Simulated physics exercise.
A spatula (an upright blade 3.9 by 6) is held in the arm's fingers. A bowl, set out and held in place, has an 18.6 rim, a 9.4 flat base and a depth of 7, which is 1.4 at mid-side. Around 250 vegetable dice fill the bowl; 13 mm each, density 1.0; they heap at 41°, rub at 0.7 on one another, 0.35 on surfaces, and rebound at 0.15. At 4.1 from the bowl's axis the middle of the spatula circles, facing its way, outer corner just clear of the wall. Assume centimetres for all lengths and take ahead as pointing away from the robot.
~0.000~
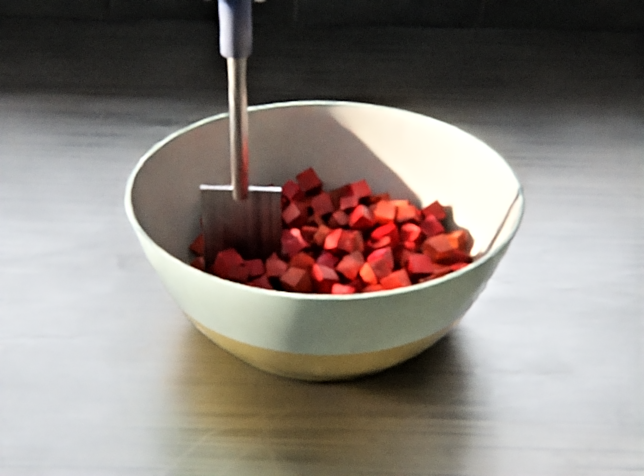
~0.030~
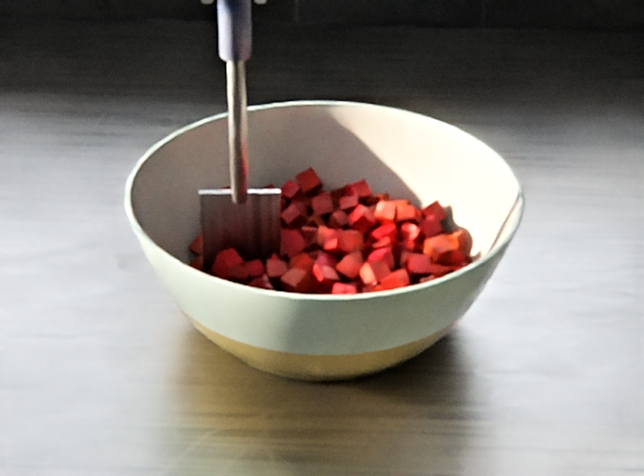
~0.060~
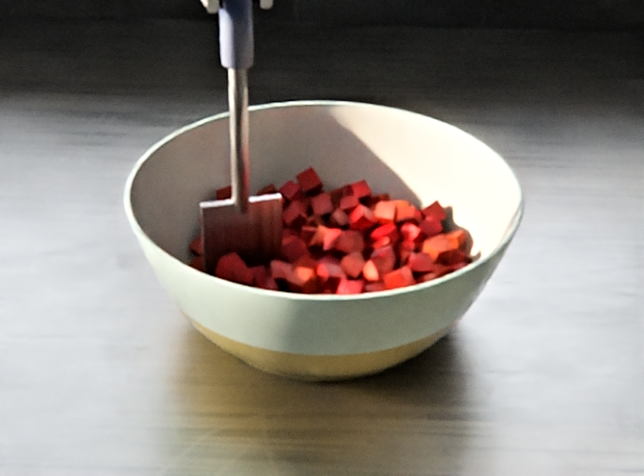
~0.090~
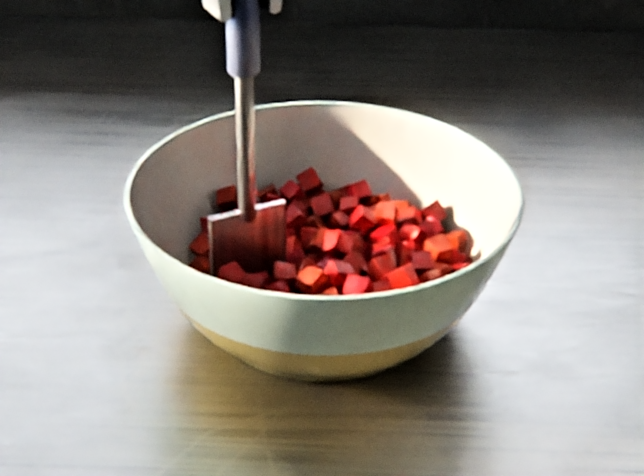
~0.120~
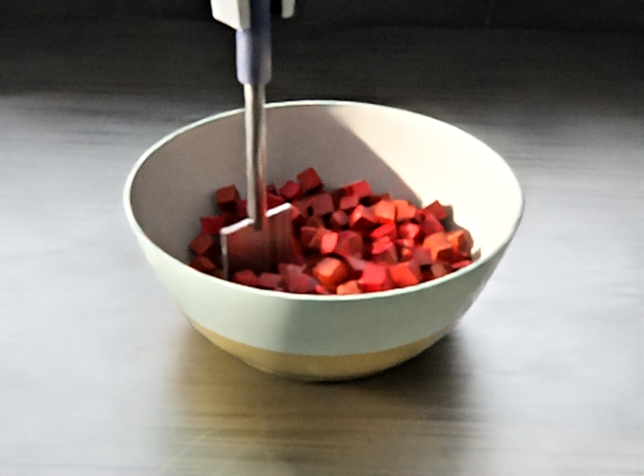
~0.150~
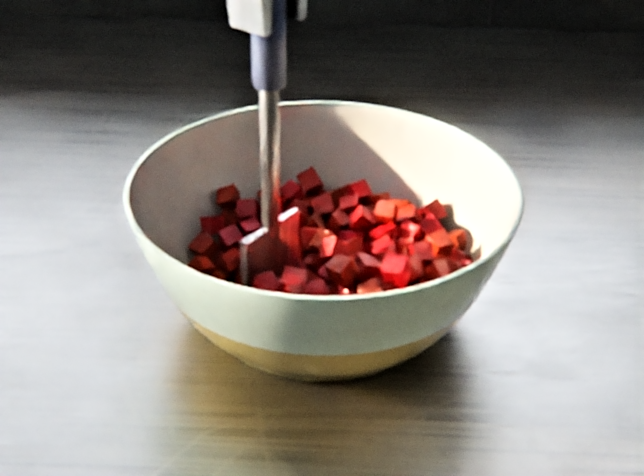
The clip shows a flat upright blade on a gripped rod, set among red cubes in a pale bowl on a table. The blade moves slowly toward the viewer and rightward along the bowl's left side, turning and nudging nearby cubes.
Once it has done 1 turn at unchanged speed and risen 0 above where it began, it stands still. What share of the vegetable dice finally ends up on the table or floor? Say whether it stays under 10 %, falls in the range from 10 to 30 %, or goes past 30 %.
The share stays under 10 %.
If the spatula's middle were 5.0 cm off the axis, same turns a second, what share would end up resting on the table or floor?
It would be close to 5 per cent then.
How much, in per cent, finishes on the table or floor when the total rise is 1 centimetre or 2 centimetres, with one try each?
First try about 5 per cent, second about 5 per cent.
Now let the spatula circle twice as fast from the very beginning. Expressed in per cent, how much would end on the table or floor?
Near 25 in a hundred, it would be.
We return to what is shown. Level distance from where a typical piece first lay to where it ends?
Something like 10 centimetres, give or take.
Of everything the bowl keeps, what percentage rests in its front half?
Around 80 per cent of what the bowl keeps.
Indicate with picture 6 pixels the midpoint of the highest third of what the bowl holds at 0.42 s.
Around pixel (419, 169).
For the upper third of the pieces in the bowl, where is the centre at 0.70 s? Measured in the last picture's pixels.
I'd put it close to (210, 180).
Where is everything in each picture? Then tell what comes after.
The first picture shows spatula neck at (240, 161), 0° round; upper third of the load around (343, 261), from x 195 to 460, top at y 180; 249 in the bowl.
The second picture shows spatula neck at (239, 164), 5° round; upper third of the load around (339, 264), from x 195 to 460, top at y 180.
The third picture shows spatula neck at (241, 173), 17° round; upper third of the load around (339, 269), from x 195 to 460, top at y 180.
The fourth picture shows spatula neck at (247, 182), 30° round; upper third of the load around (340, 275), from x 200 to 465, top at y 180.
The fifth picture shows spatula neck at (257, 190), 43° round; upper third of the load around (350, 278), from x 200 to 465, top at y 180.
The sixth picture shows spatula neck at (271, 197), 56° round; upper third of the load around (359, 275), from x 200 to 470, top at y 180; 249 in the bowl.
By 0.42 s, 174° round, highest piece 9 above the table; 248 in the bowl, 1 in flight or on the tool.
By 0.70 s, 292° round, highest piece 9 above the table; 239 in the bowl, 6 on the table or floor, 4 in flight or on the tool.
By 1.03 s, 0° round, highest piece 8 above the table; 234 in the bowl, 15 on the table or floor.
By 1.73 s, 0° round, highest piece 8 above the table; 234 in the bowl, 15 on the table or floor.
Final count, 234 in the bowl, 15 on the table or floor. That is 6 % on the table or floor.
